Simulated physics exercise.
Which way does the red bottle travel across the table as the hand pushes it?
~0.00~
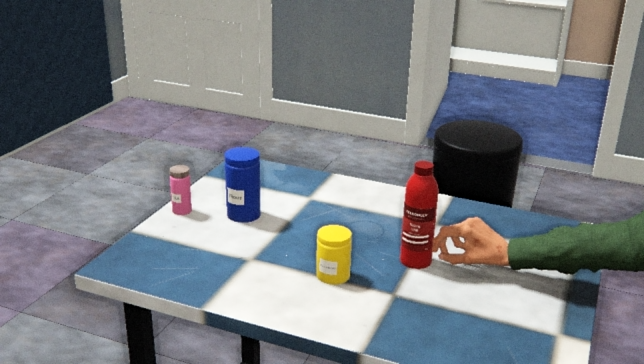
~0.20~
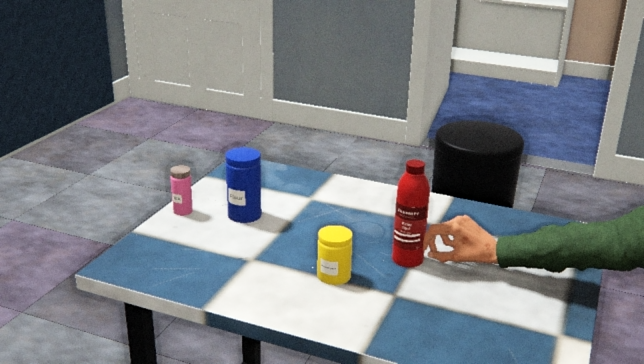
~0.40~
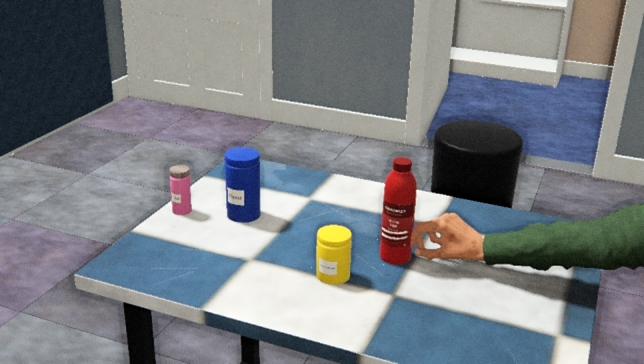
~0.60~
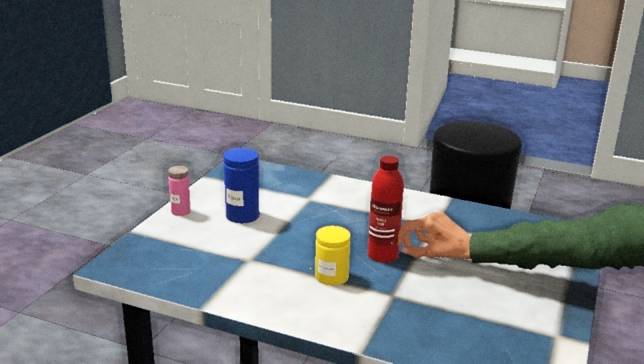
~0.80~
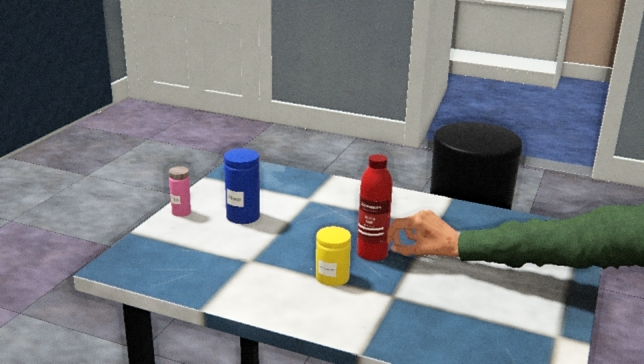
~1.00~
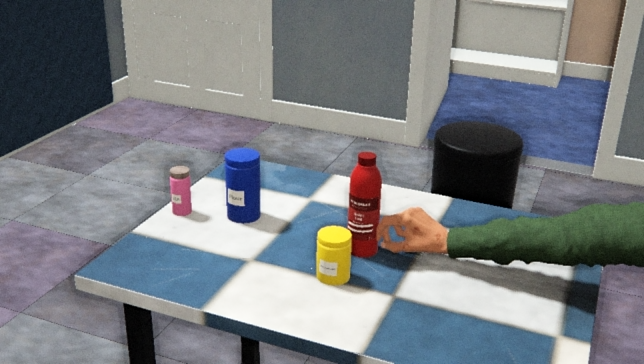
The red bottle slides to the left, staying upright as it goes.
